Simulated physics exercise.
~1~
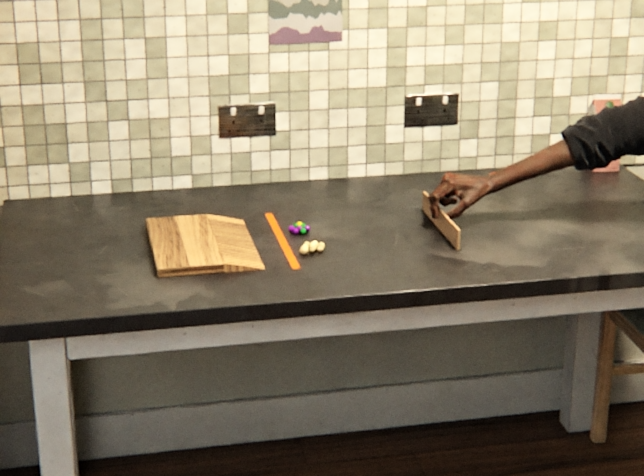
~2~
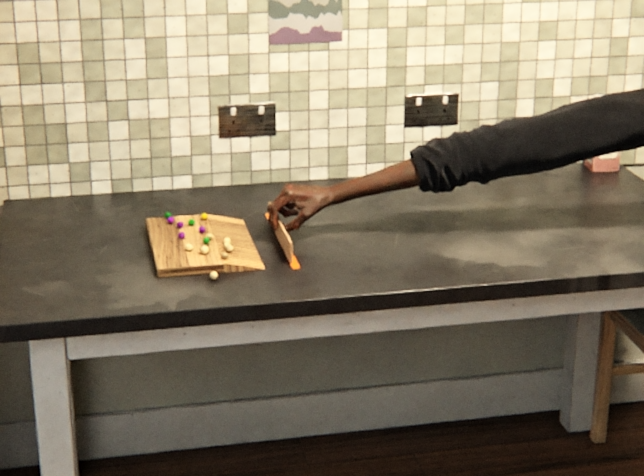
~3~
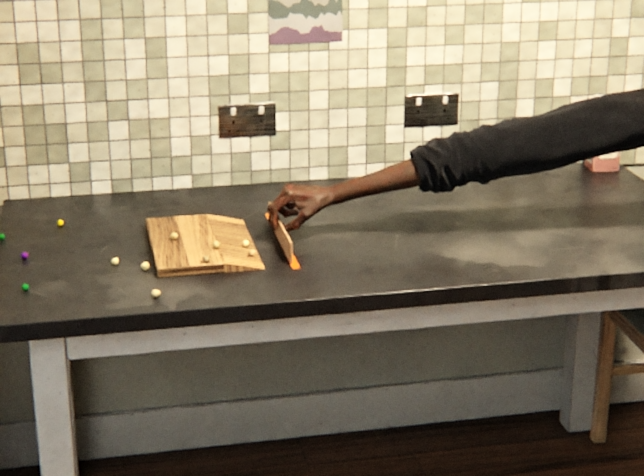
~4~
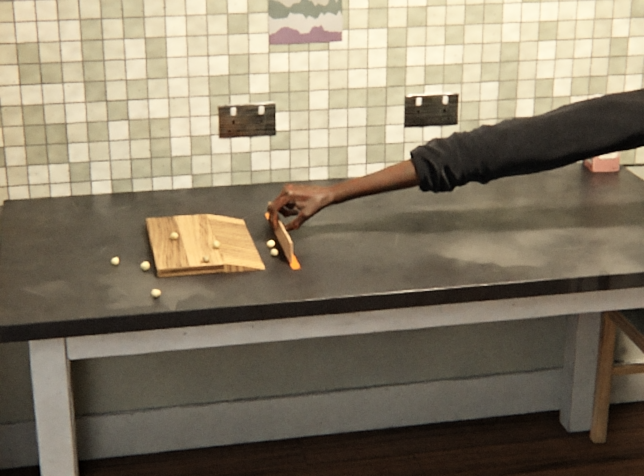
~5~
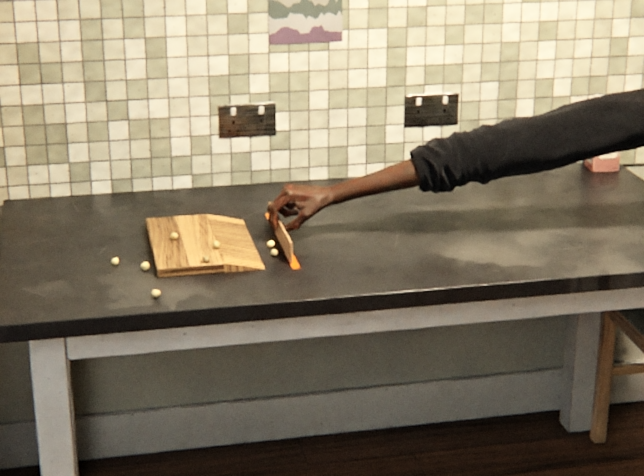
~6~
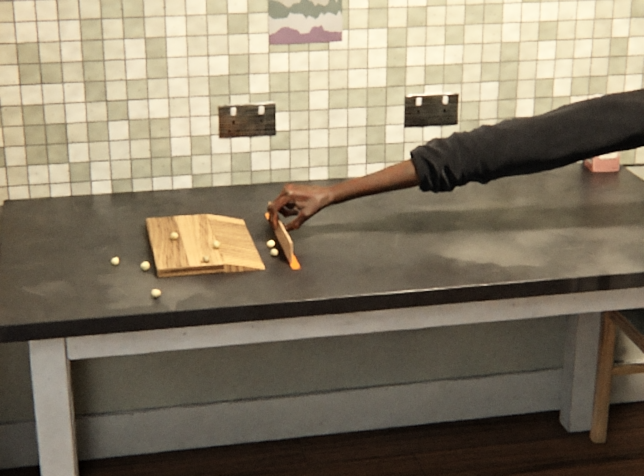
A hand swept a piece of card left to the orange tape, flicking two batches of small loose bits at the sloping slab; the colourful ones shot over and out of sight, while the pale ones ended scattered on both sides and on top.
